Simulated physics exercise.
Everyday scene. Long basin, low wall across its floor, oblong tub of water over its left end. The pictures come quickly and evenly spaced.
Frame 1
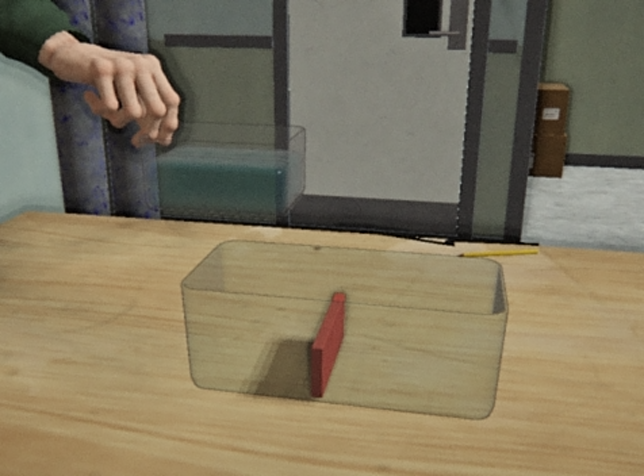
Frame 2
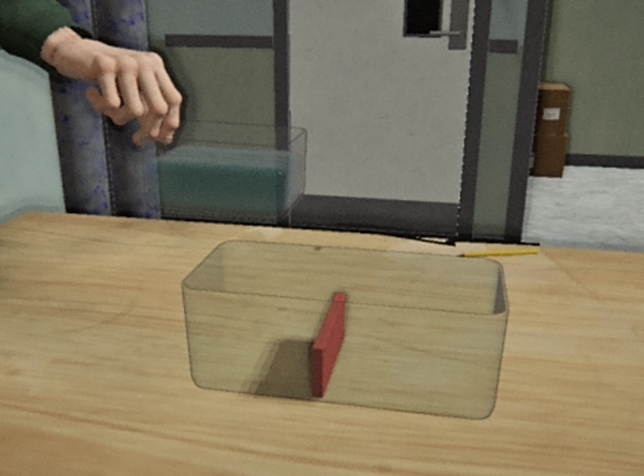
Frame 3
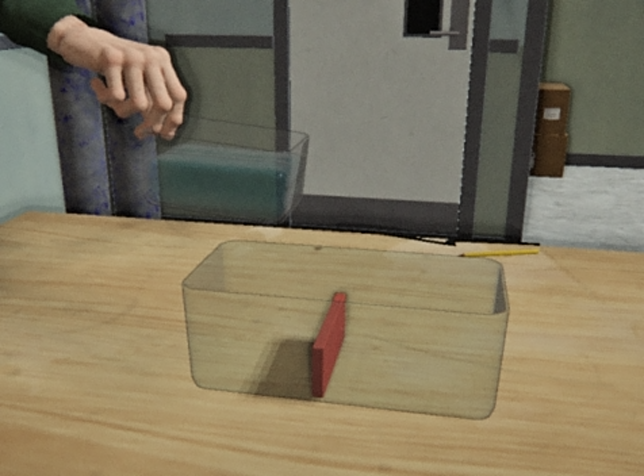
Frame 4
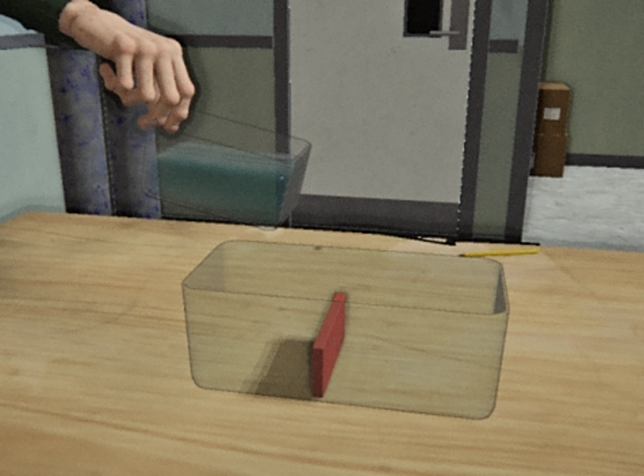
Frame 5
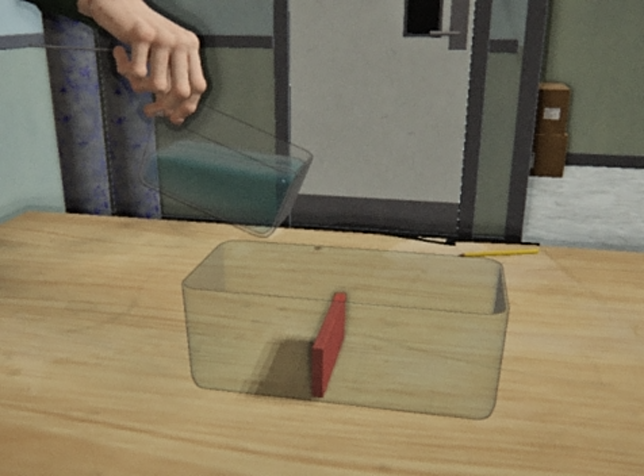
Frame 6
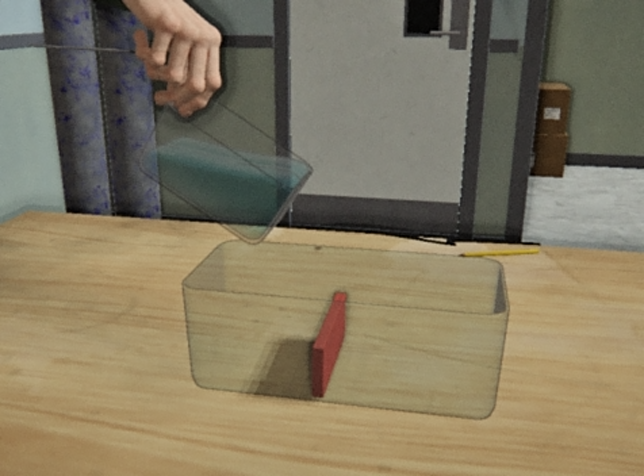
On a wooden table, a hand steadily tilts a clear tub rightward above a long basin.
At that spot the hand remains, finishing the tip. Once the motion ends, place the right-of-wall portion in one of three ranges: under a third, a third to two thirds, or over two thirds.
It falls in the range a third to two thirds.
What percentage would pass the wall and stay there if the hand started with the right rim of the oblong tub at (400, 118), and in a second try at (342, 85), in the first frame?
First try: Near 90 percent; second try: Near 90 percent.
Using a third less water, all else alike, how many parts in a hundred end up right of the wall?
Roughly 30 in a hundred.
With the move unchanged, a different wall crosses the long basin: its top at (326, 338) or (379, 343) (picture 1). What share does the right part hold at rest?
Result: 60 % first, 15 % second.
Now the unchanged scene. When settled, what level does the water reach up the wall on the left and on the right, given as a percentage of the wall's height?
The left part 30 per cent, the right part 30.
A moment on, the oblong tub is tipped on its side and 26 per cent is still to pour, 8 is left of the wall and 31 right of it.
Next, the oblong tub is tipped on its side and 8 per cent is still to pour, 33 is left of the wall and 54 right of it.
Then the oblong tub is tipped on its side and 3 per cent is still to pour, 41 is left of the wall and 52 right of it.
Later the oblong tub is tipped on its side and 1 per cent is still to pour, 45 is left of the wall and 53 right of it.
In the end 46 per cent lies left of the wall, 53 right of it and 1 outside.
